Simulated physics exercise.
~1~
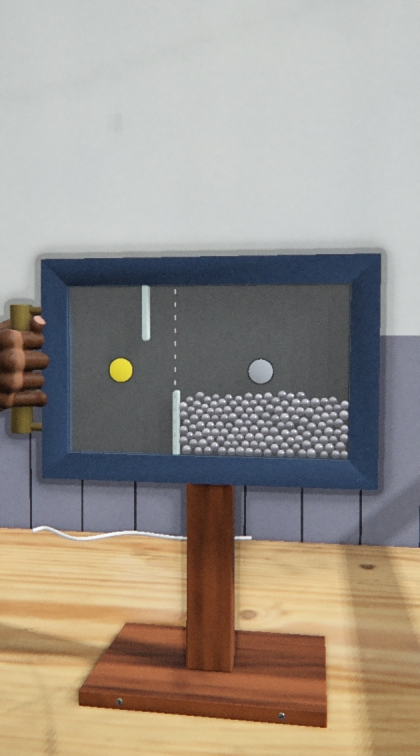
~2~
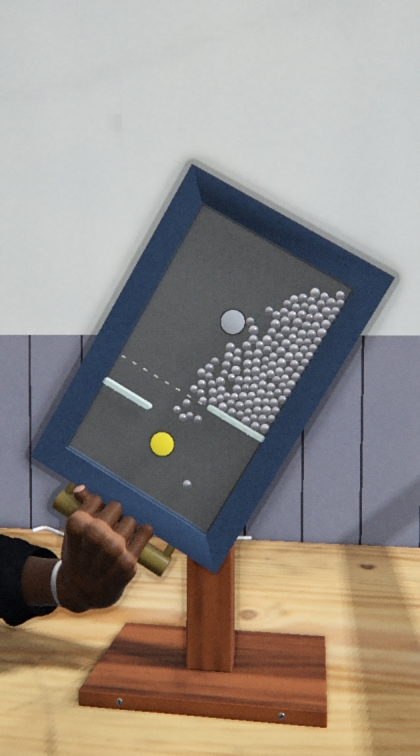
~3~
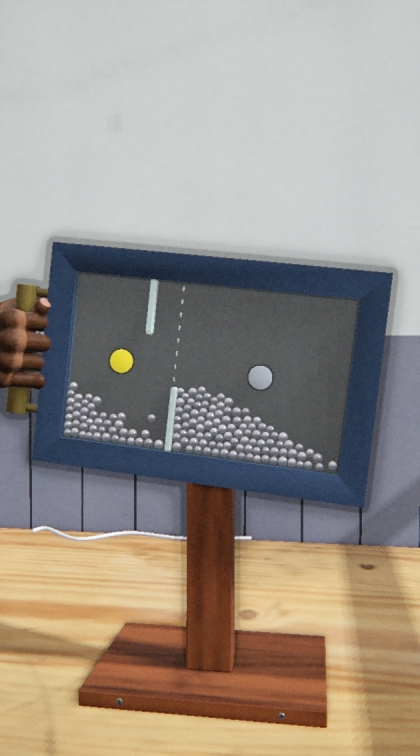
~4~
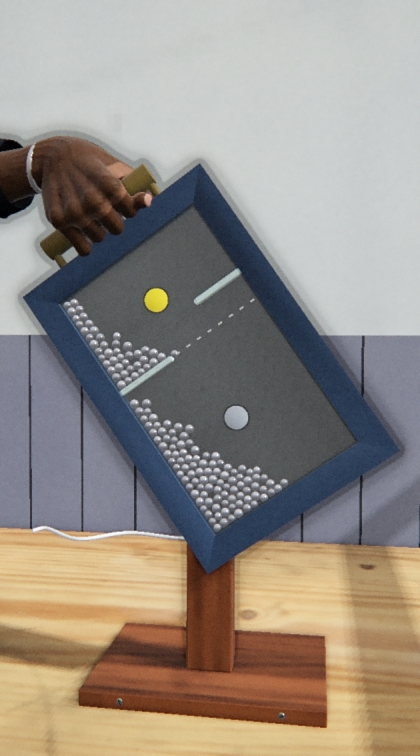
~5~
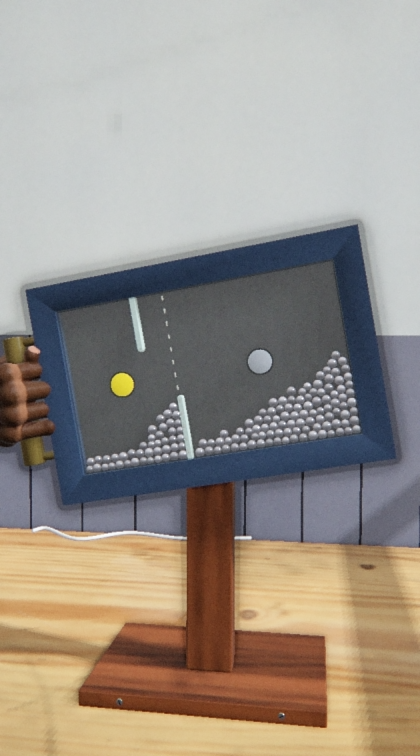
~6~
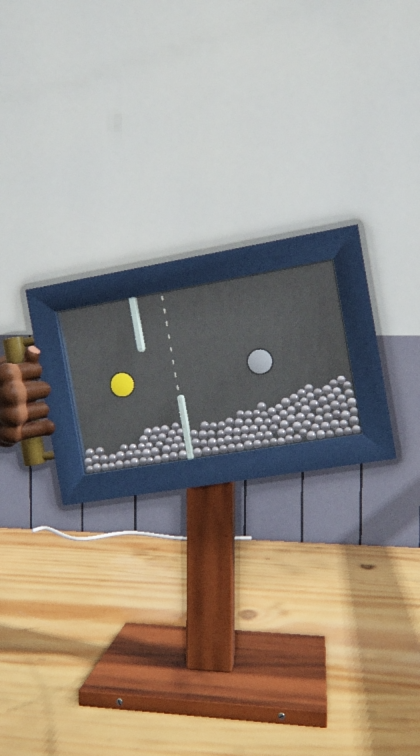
A blue-framed flat box of small steel balls is turned by a hand steeply anticlockwise, swung far over clockwise, then brought back to a slight anticlockwise tilt; some balls pass to the yellow-dot side, and the heaps settle with most still on the grey-dot side.
